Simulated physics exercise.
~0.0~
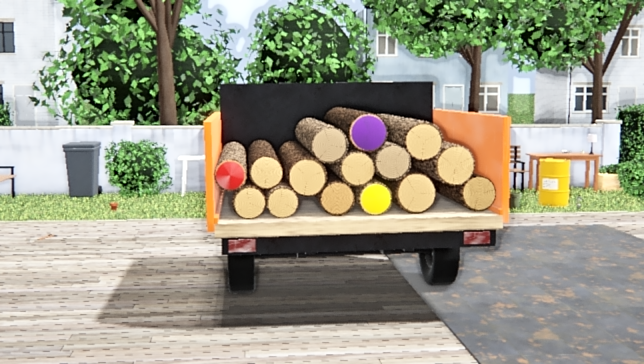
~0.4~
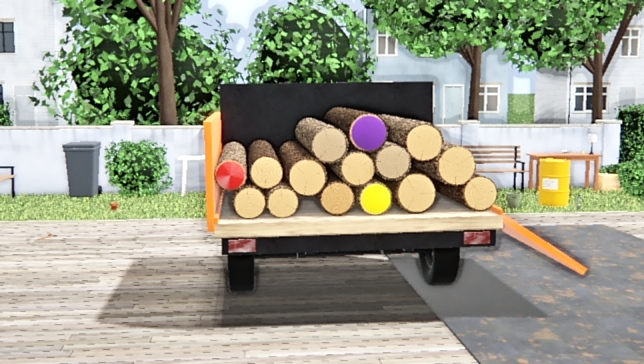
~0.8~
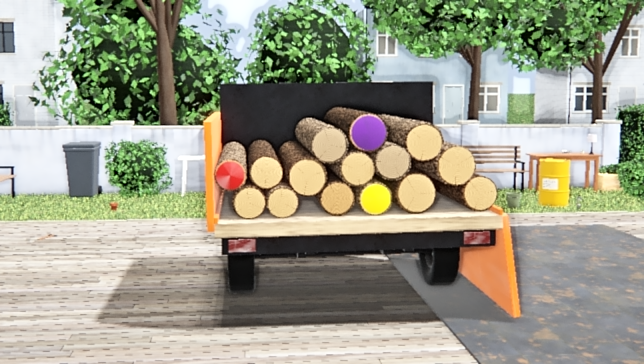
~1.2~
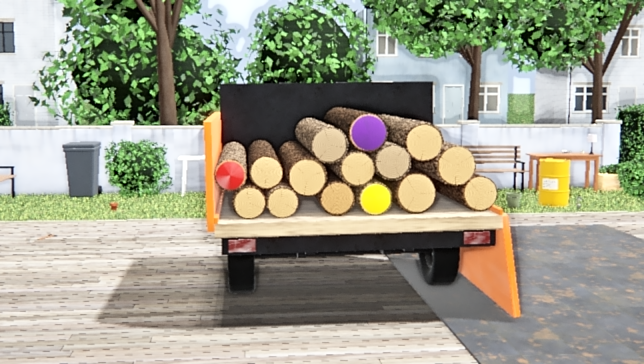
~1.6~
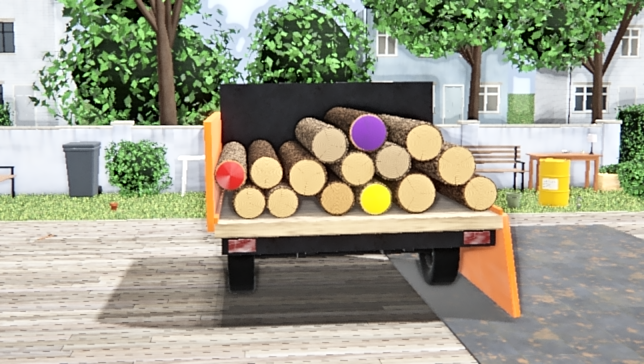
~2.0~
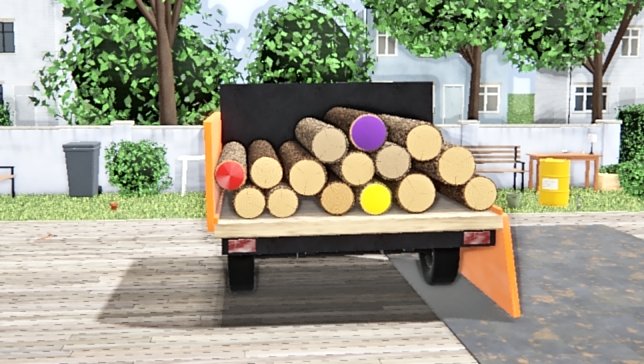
The orange side board on the right of a parked farm trailer swings outward and down until it hangs below the deck, while the left board stays upright. The stacked logs, including red, purple and yellow ones, stay in place, and none falls off.
